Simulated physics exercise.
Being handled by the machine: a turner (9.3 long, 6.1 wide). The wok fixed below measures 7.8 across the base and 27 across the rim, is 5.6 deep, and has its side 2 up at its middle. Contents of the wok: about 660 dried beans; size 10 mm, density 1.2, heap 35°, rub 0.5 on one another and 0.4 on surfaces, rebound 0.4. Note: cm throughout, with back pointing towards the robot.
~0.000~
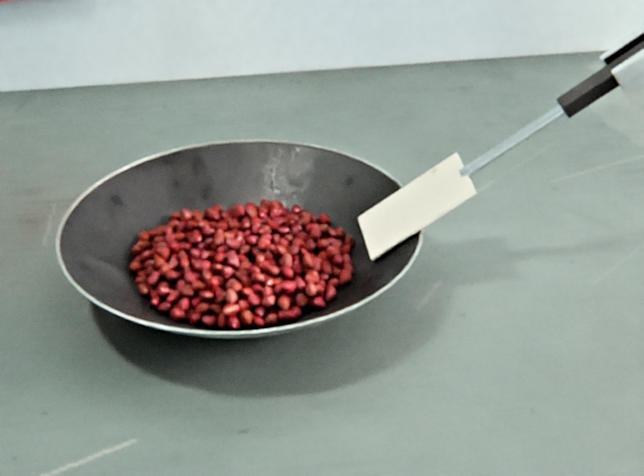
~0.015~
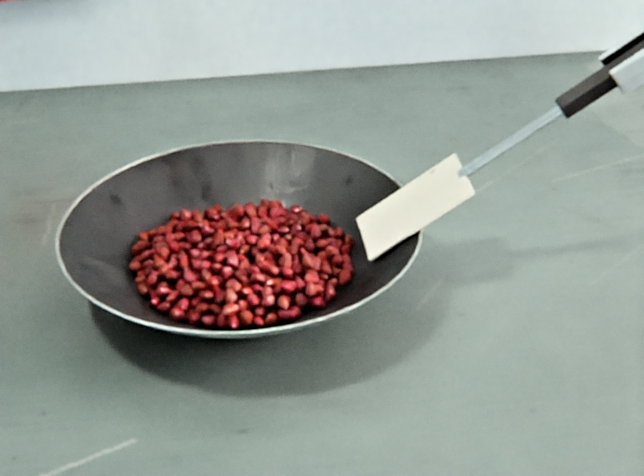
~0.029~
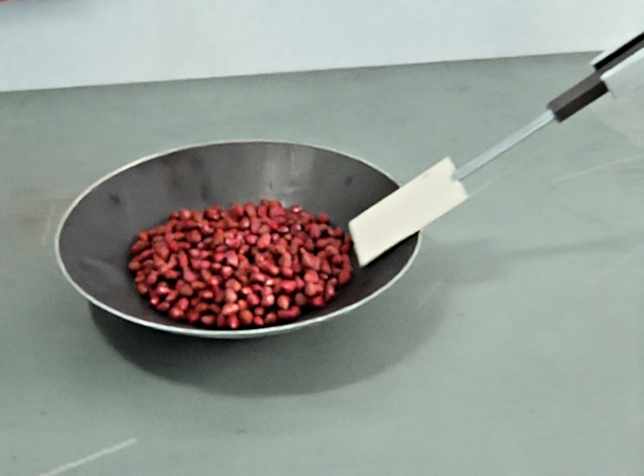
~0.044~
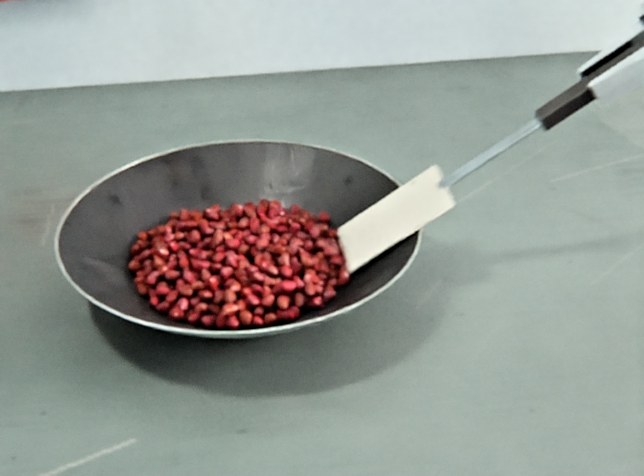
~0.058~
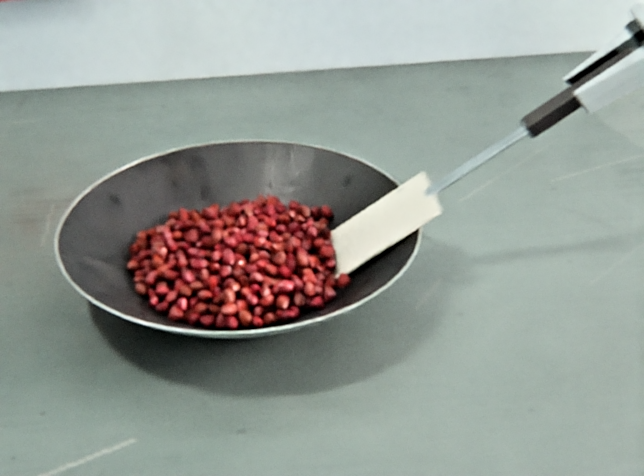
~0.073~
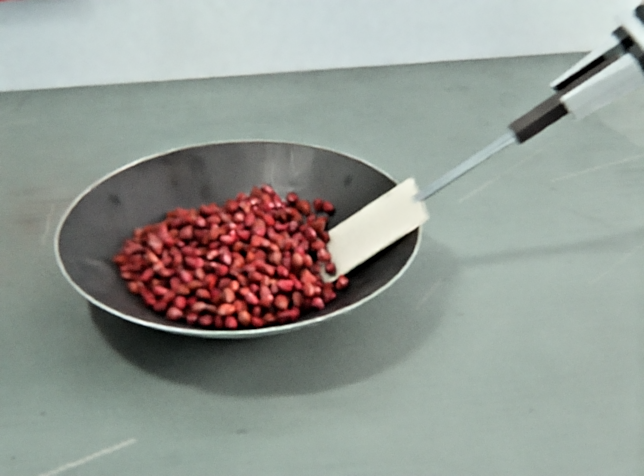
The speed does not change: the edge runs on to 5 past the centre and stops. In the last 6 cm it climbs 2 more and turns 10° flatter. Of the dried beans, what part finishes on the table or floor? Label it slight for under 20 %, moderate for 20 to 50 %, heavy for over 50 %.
Label: Slight.
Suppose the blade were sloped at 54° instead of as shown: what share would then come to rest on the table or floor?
Around 0 in a hundred.
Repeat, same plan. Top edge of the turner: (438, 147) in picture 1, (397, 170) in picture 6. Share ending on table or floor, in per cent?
Close to 0 in a hundred.
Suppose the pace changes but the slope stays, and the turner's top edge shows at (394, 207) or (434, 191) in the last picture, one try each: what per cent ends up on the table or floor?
About 10 and 0 percent.
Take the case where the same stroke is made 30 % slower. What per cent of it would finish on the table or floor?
Some 0 in a hundred.
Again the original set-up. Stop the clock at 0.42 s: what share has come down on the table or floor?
My estimate is roughly 0 %.
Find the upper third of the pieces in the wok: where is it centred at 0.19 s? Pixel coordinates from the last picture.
Around (151, 244).
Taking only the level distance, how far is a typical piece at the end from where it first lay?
The answer is about 5 cm.
By 0.13 s, sloping 34°, highest piece 6 above the table; 664 in the wok.
By 0.19 s, sloping 29°, highest piece 7 above the table; 663 in the wok, 1 on the blade or in flight.
By 0.42 s, sloping 24°, highest piece 7 above the table; 655 in the wok, 9 on the table or floor.
By 1.47 s, sloping 24°, highest piece 7 above the table; 654 in the wok, 10 on the table or floor.
Final count, 654 in the wok, 10 on the table or floor. That is 2 % on the table or floor.
